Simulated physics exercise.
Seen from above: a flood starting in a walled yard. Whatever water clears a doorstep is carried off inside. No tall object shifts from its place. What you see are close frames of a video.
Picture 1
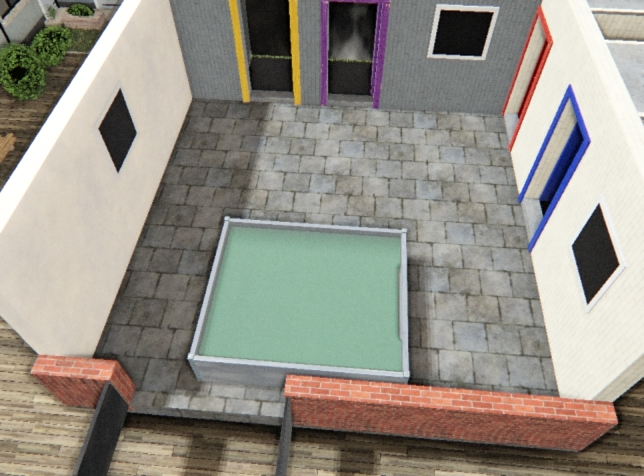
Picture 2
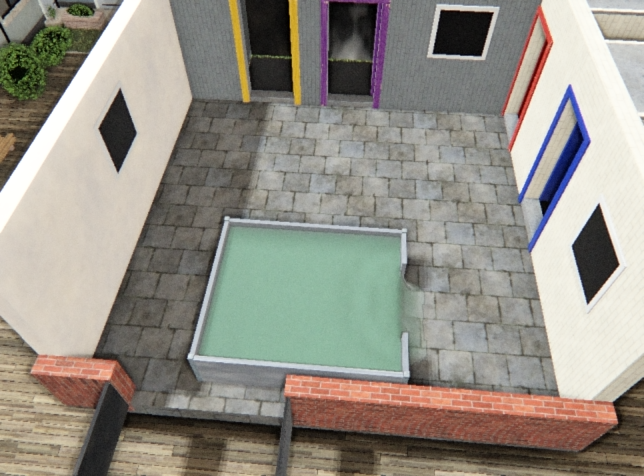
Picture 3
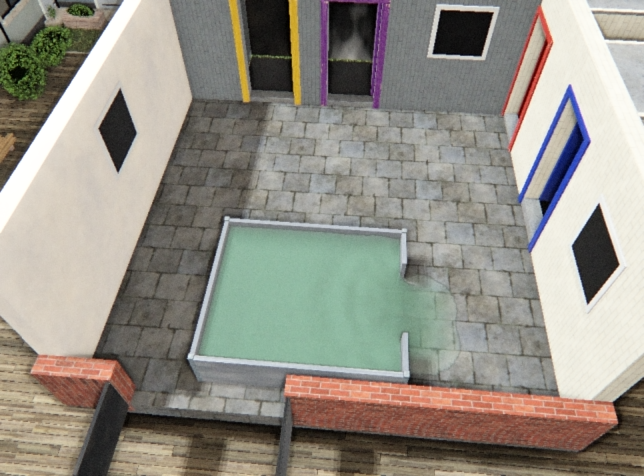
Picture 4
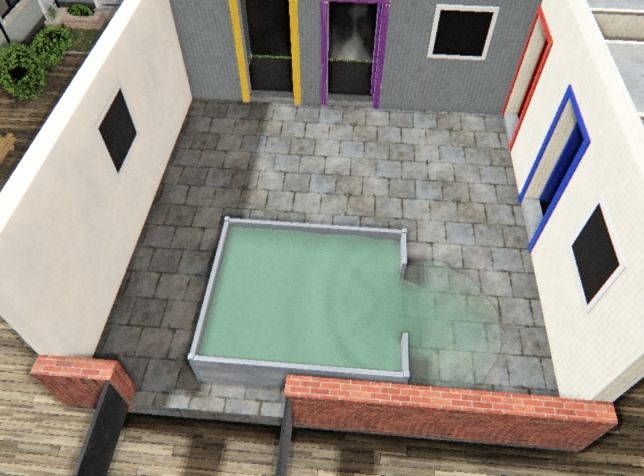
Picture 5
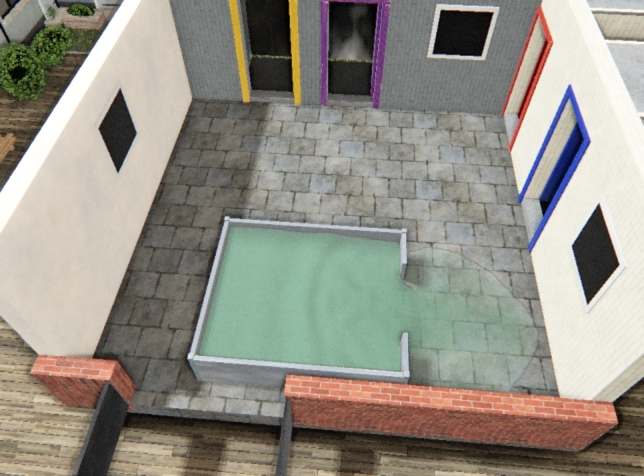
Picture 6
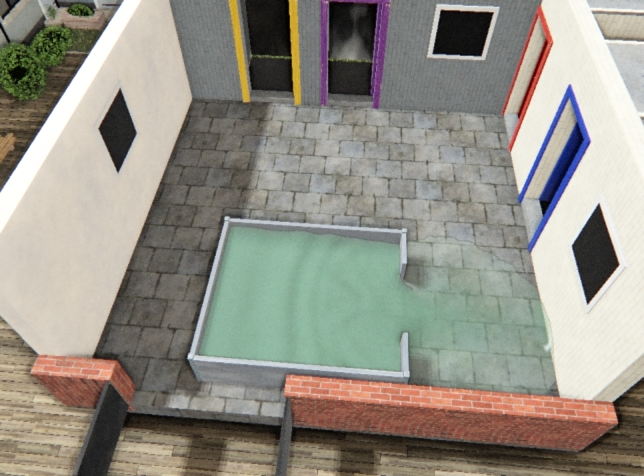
In a walled yard, green water pours from an open tank's right side and spreads across the paving to the right wall.
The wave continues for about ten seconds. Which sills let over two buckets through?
Red door: Exceeds two buckets. Blue door: Within two buckets. Yellow door: Within two buckets. Purple door: Within two buckets.
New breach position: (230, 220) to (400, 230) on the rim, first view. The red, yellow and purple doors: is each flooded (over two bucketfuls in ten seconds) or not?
Against the threshold, red beats it, yellow beats it, purple beats it.
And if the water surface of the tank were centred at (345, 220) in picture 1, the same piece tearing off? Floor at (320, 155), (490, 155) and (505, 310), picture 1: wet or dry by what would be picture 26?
Parched, soaked, soaked.
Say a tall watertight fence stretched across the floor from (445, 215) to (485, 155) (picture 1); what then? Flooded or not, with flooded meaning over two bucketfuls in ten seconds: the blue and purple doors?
Then the blue door exceeds the limit, and the purple door falls short.
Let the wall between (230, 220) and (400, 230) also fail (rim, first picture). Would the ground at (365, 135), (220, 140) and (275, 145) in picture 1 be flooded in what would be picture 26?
Submerged, submerged, submerged.
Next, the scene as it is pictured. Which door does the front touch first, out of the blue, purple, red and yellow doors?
It's the blue door.
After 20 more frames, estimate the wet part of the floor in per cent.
Roughly 40 %.
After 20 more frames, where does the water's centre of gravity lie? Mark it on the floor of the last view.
(387, 297).
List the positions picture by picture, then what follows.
The first picture shows still water in the open tank at (307, 292).
In the second picture, water pours out at (399, 312) and has run to (410, 359).
In the third picture, water pours out at (398, 314) and has run to (450, 354).
In the fourth picture, water pours out at (398, 314) and has run to (494, 345).
In the fifth picture, the front is at (532, 332), out from the gap at (398, 314).
In the sixth picture, water pours out at (399, 313) and has run to (554, 375).
A moment on, water covers 15 % of the floor; the red door not reached, the blue door wet at the sill, nothing in, the yellow door not reached, the purple door not reached.
Next, water covers 20 % of the floor; the red door not reached, the blue door wet at the sill, nothing in, the yellow door not reached, the purple door not reached.
Then, water covers 40 % of the floor; the red door wet at the sill, nothing in, the blue door wet at the sill, nothing in, the yellow door not reached, the purple door not reached.
Later, water covers 60 % of the floor; the red door over two buckets in, the blue door under two buckets in, the yellow door wet at the sill, nothing in, the purple door wet at the sill, nothing in.
In the end, water covers 90 % of the floor; the red door far over two buckets in, the blue door under two buckets in, the yellow door wet at the sill, nothing in, the purple door wet at the sill, nothing in.
